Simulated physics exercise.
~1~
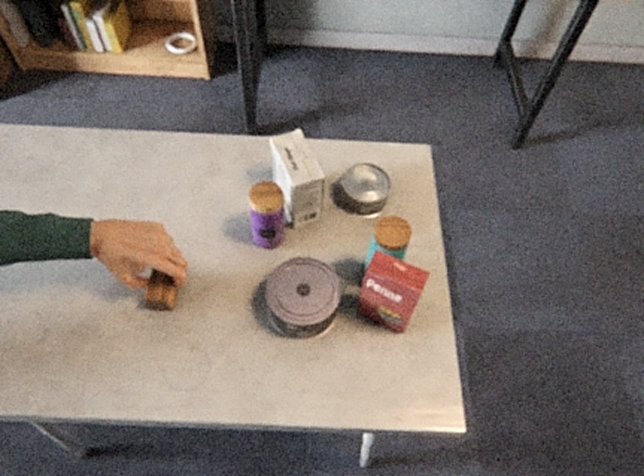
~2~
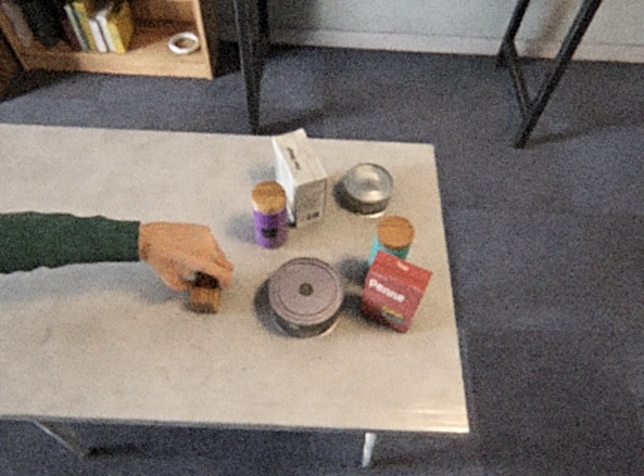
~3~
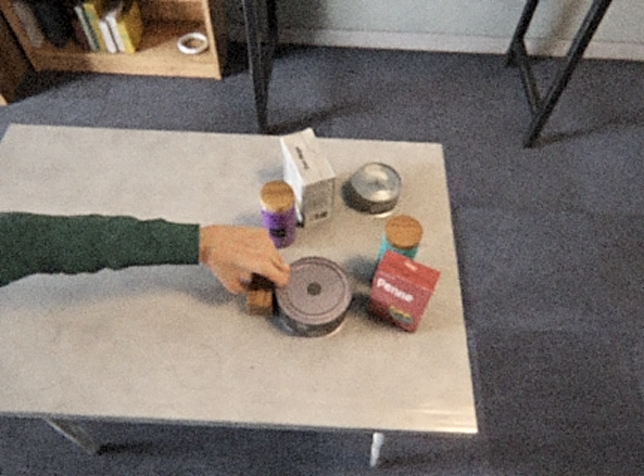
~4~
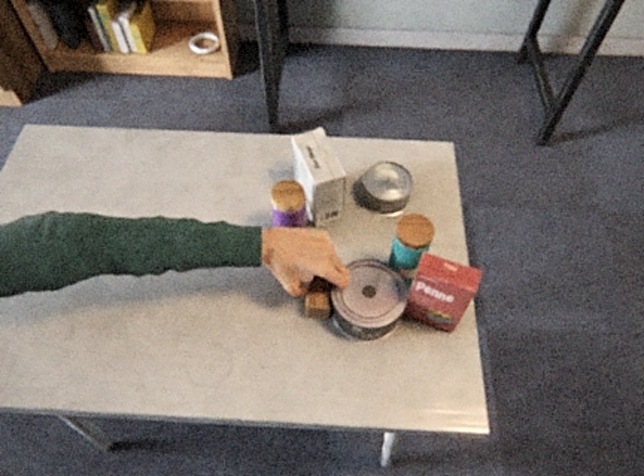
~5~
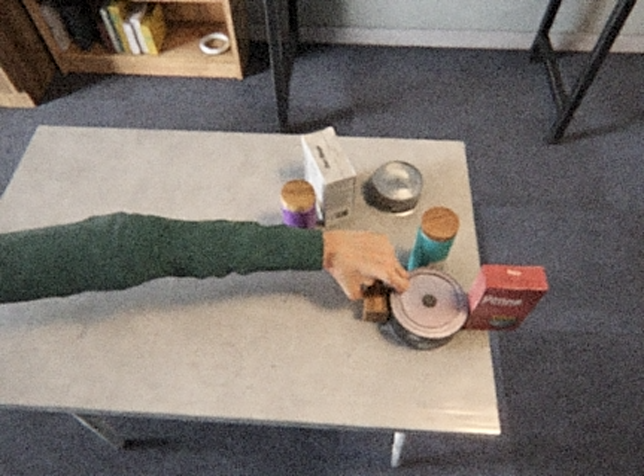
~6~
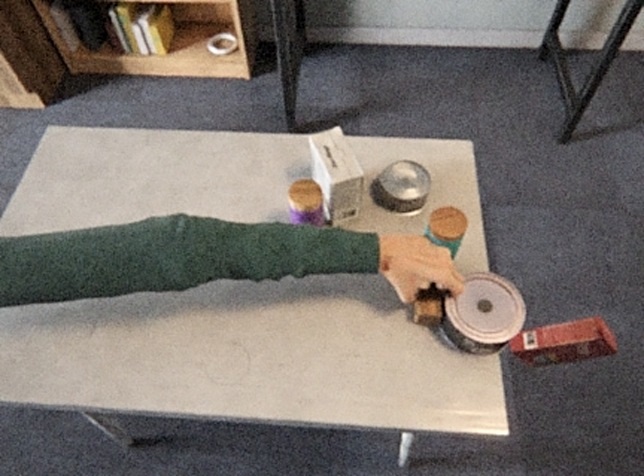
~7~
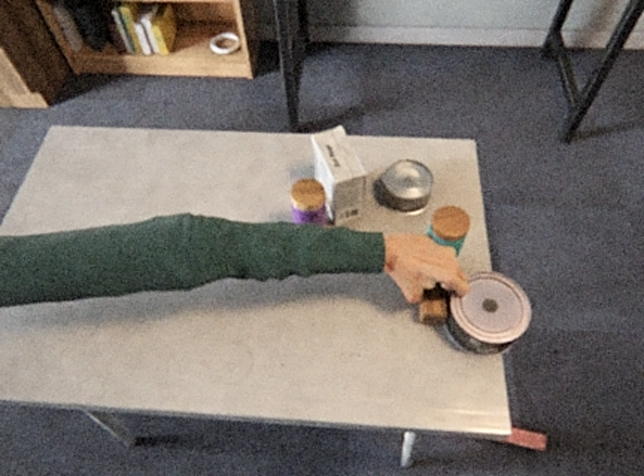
A hand in a dark green sleeve slides a small wooden block rightward across a table into a round black tub, which pushes a red packet over the edge and nudges a turquoise jar; the packet falls to the floor, while the tub stops at the table's edge.
